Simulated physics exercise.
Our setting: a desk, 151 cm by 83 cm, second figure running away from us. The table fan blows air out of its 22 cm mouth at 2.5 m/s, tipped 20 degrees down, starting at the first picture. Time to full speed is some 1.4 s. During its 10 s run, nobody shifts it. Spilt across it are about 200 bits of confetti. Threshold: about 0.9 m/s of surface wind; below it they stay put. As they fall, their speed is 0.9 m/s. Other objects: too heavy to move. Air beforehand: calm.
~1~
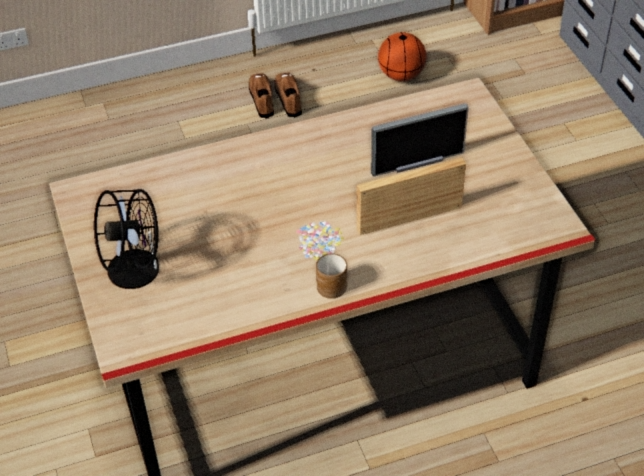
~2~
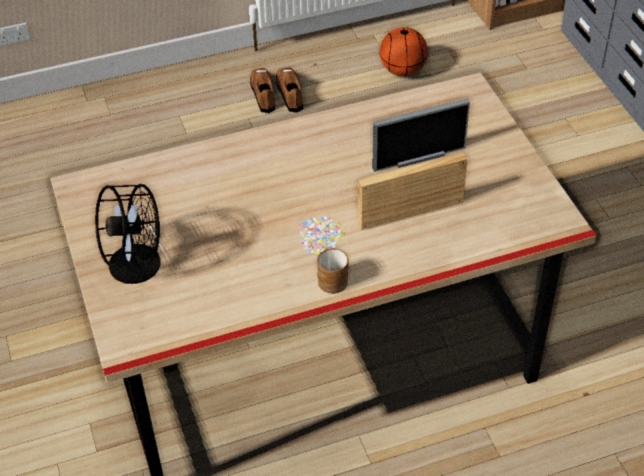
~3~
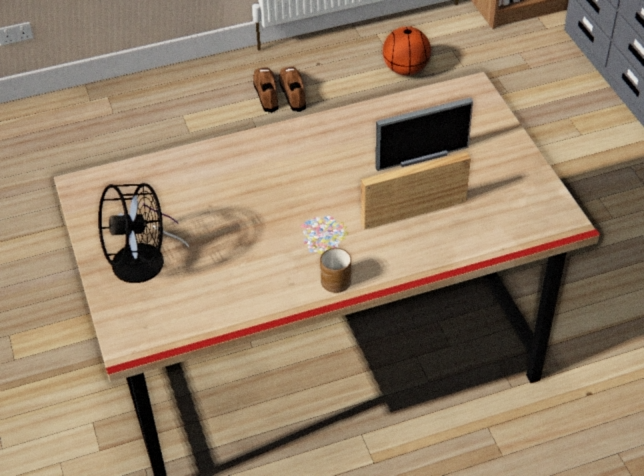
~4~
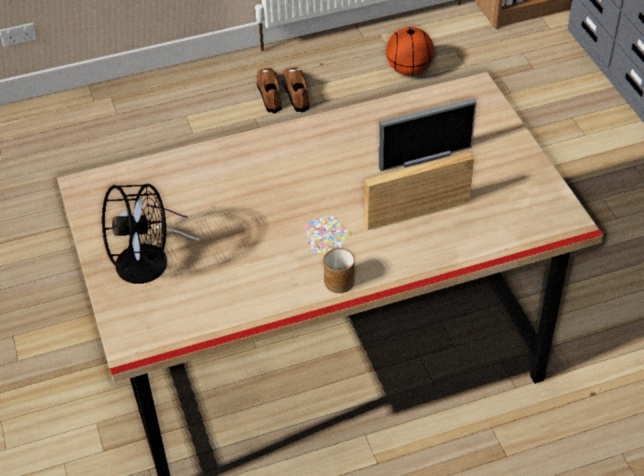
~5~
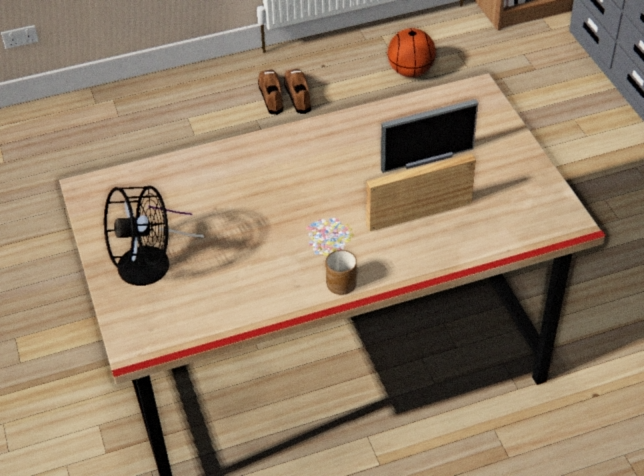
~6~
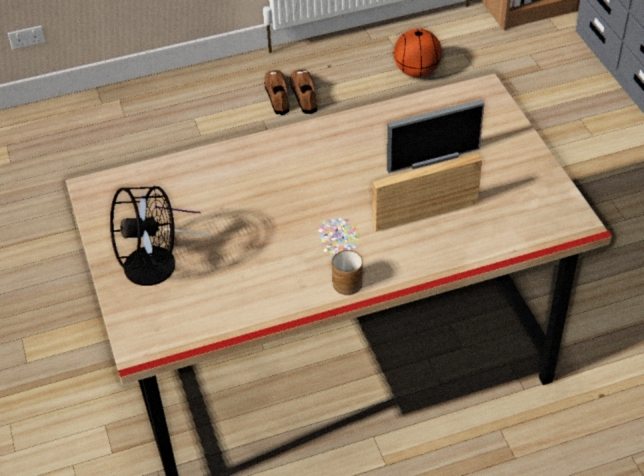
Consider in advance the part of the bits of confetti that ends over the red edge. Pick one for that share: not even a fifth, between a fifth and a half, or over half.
More than one half.
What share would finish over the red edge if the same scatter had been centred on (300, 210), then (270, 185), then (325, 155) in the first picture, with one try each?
0, 0 and 0 in a hundred, respectively.
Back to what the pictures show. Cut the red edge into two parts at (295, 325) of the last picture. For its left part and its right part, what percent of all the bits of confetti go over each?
0 % left and 70 % right.
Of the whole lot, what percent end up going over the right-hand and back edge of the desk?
Estimate: Right-hand ~ 30 %; back ~ 0 %.
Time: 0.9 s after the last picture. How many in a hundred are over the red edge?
60 % or thereabouts.
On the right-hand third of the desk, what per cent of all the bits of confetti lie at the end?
Around 0 per cent.
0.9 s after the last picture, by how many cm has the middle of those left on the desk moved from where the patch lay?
Measured offset: Approx. 60 cm.
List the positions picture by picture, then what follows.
The middle of the bits of confetti is near (318, 241), none has stirred yet and the mouth of the table fan is at (125, 231), in the first picture.
The middle of the bits of confetti is near (319, 236), none has stirred yet and the red edge is centred on (363, 302), in the second picture.
The middle of the bits of confetti is near (322, 235), none has stirred yet, the top of a mug is at (336, 259) and the top of a board is at (417, 168), in the third picture.
The middle of the bits of confetti is near (325, 236) and none has stirred yet, in the fourth picture.
The middle of the bits of confetti is near (327, 237) and none has stirred yet, in the fifth picture.
The middle of the bits of confetti is near (341, 237), the farthest in sight from the table fan is at (358, 235) and about 20 % have left their places, in the sixth picture.
Then, 0.9 s after the last picture the count stands so, 62 % are over the red edge; the middle of those still in play is near (544, 229).
Then, 2.1 s after the last picture the count stands so, 70 % are over the red edge.
Then, 4.4 s after the last picture the count stands so, 70 % are over the red edge.
Then, 8.9 s after the last picture, at the end, 70 % are over the red edge.
